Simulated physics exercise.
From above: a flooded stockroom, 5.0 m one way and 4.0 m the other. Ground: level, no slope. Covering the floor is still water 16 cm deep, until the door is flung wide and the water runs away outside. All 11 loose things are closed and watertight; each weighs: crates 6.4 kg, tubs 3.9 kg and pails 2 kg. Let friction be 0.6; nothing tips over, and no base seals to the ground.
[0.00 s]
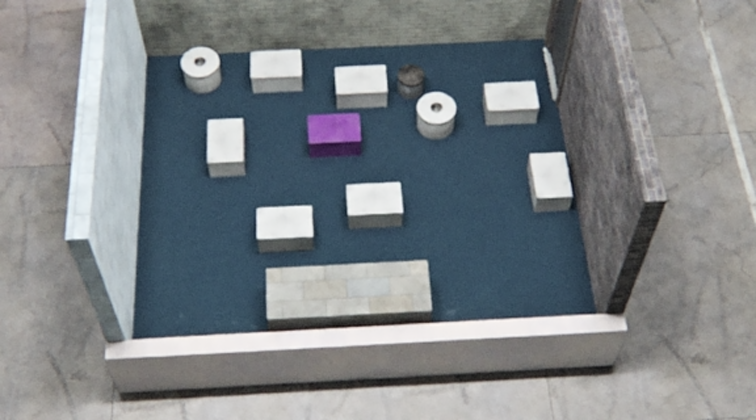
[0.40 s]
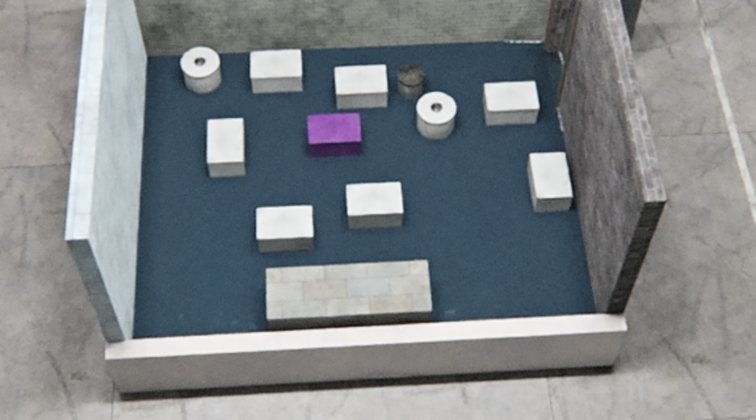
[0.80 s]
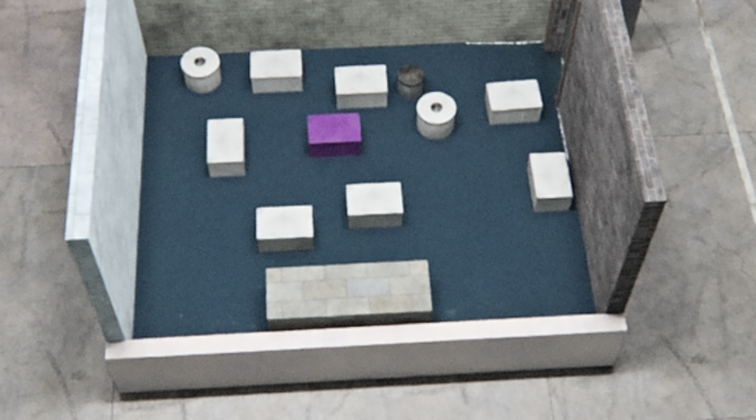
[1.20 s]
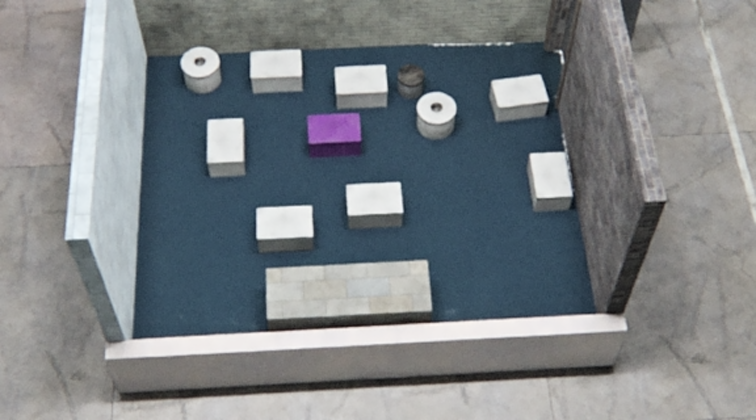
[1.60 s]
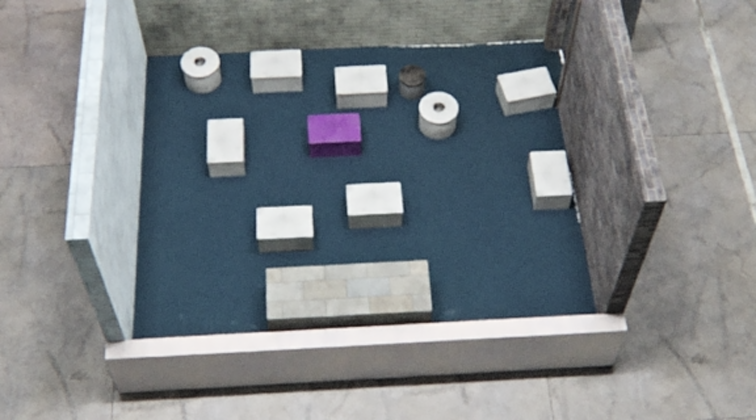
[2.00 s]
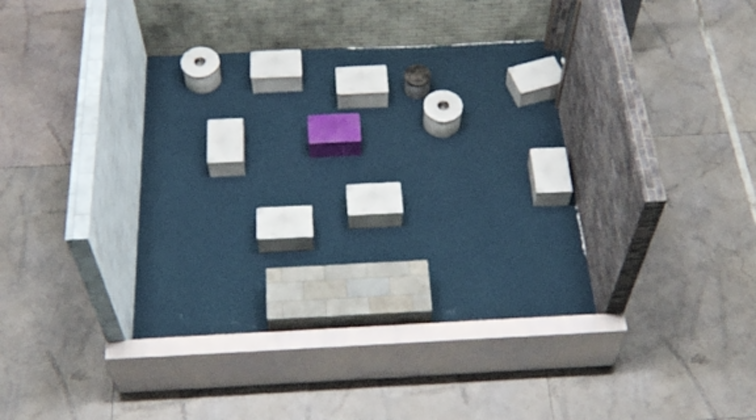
The clip opens on a walled, flooded stockroom seen from above, with pale blocks, round tubs and a purple crate sitting still. The upper-right block then drifts toward the right wall, turning slightly, and later the nearby round tub and small dark pail edge right while the purple crate stays put.
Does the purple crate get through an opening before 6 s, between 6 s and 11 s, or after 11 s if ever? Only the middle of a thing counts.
Goes post-window or never.
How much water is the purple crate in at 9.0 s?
About 13 cm.
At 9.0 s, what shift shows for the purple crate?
80 cm, give or take.
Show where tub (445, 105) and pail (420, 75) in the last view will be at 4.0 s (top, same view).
Estimated pixels: (471, 87) and (451, 63).
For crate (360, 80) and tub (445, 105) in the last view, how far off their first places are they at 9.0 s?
First named - 120 cm; second named - gone out.
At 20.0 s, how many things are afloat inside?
The number is 5.
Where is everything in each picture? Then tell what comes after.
In the first frame, the purple crate at (334, 128) floats; about 3030 L in view; 0 of 11 have shifted.
In the second frame, the purple crate at (334, 128), afloat; about 3020 L in view; 0 of 11 have shifted.
In the third frame, the purple crate at (334, 128) floats; about 3000 L in view; 0 of 11 have shifted.
In the fourth frame, the purple crate at (334, 128) floats; 16 cm deep round most things; 1 of 11 have shifted.
In the fifth frame, the purple crate at (334, 128), afloat; about 2950 L in view; 1 of 11 have shifted.
In the sixth frame, the purple crate at (334, 128), afloat; about 2930 L in view; 4 of 11 have shifted.
After 4.0 s the purple crate is near (352, 121), 0.2 m from its start, afloat; 1 of 11 are out; 10 afloat.
After 9.0 s the purple crate is near (399, 110), 0.8 m from its start, afloat; 4 of 11 are out; 7 afloat.
After 16.0 s the purple crate is near (474, 84), 1.8 m from its start, afloat; 5 of 11 are out; 6 afloat.
After 20.0 s the purple crate has gone out (at 19.6 s); 6 of 11 are out; 5 afloat.
